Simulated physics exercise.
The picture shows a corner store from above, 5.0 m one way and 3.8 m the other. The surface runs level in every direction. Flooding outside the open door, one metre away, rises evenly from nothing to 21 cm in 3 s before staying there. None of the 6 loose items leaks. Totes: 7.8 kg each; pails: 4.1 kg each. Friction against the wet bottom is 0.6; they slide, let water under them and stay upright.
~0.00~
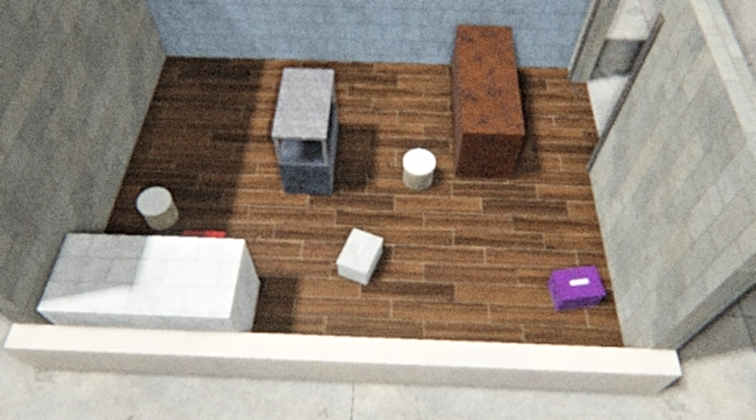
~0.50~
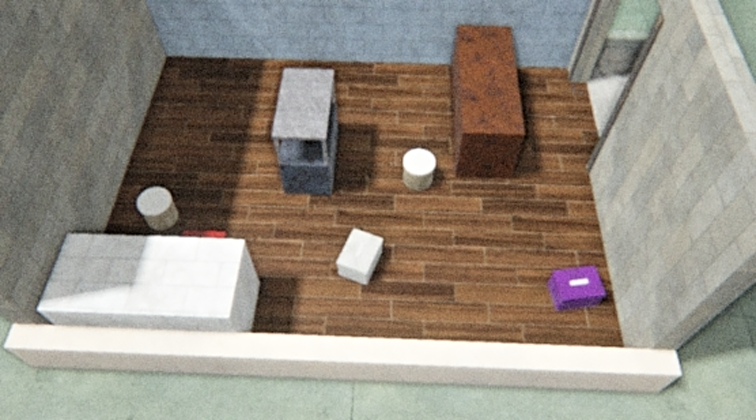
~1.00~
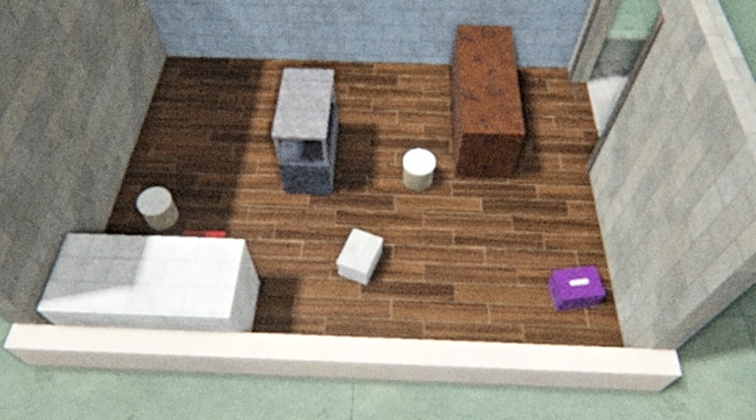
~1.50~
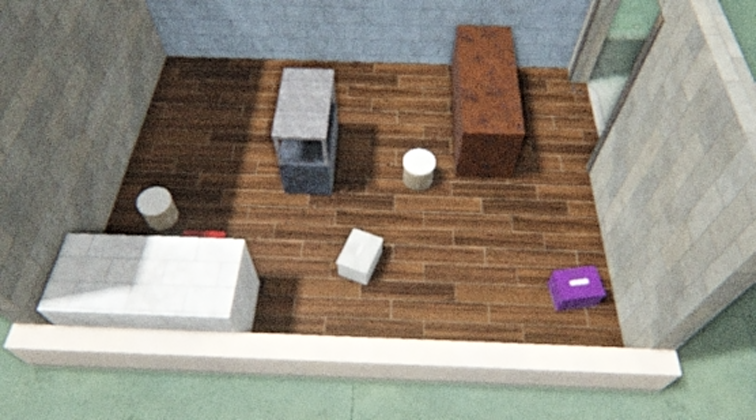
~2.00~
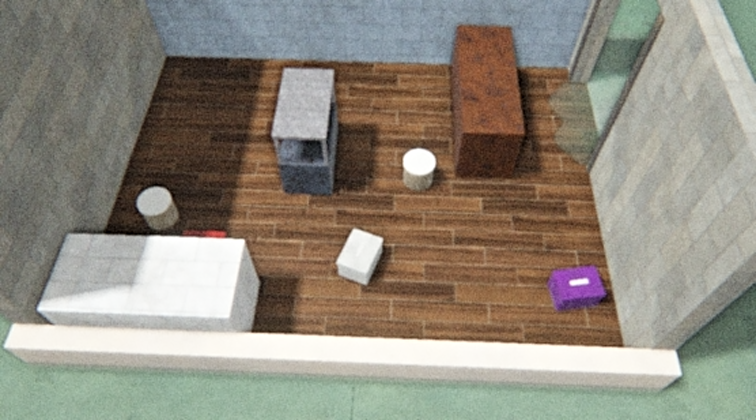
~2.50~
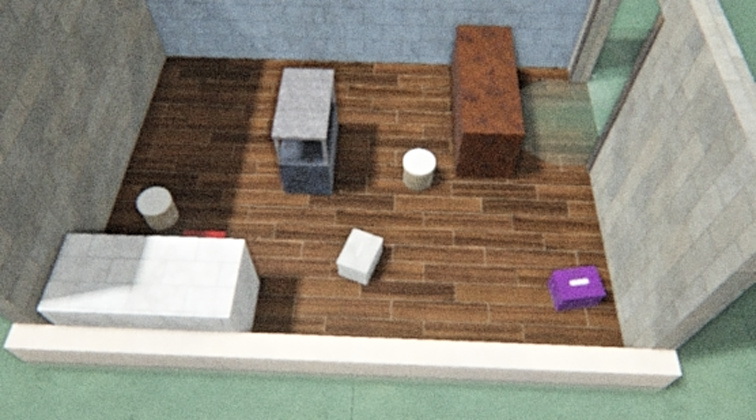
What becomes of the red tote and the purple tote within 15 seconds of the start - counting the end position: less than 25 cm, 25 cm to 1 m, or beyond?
By then the red tote hardly moves and the purple tote covers a big distance.
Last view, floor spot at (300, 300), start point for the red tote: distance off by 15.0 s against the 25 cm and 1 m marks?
Here it heads a good way off.
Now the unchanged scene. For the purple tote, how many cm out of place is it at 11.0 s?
Displacement near 400 cm.
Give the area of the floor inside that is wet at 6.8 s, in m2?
Close to 10.0 m2, I'd say.
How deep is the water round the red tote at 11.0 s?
Close to 2 centimetres.
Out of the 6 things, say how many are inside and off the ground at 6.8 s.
At that instant the tally stands at 1.
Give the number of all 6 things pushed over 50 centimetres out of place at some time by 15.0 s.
The total is 4.
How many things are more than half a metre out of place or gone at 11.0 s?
By then the count is 2.
After 3.5 s the red tote is near (201, 245), 0.0 m from its start, aground; the purple tote is near (579, 283), 0.0 m from its start, aground; 0 afloat.
After 6.8 s the red tote is near (201, 245), 0.0 m from its start, aground; the purple tote is near (465, 308), 1.1 m from its start, afloat; 1 afloat.
After 11.0 s the red tote is near (201, 245), 0.0 m from its start, aground; the purple tote is near (227, 133), 3.9 m from its start, aground; 0 afloat.
After 15.0 s the red tote is near (201, 245), 0.0 m from its start, aground; the purple tote is near (184, 89), 4.7 m from its start, afloat; 3 afloat.
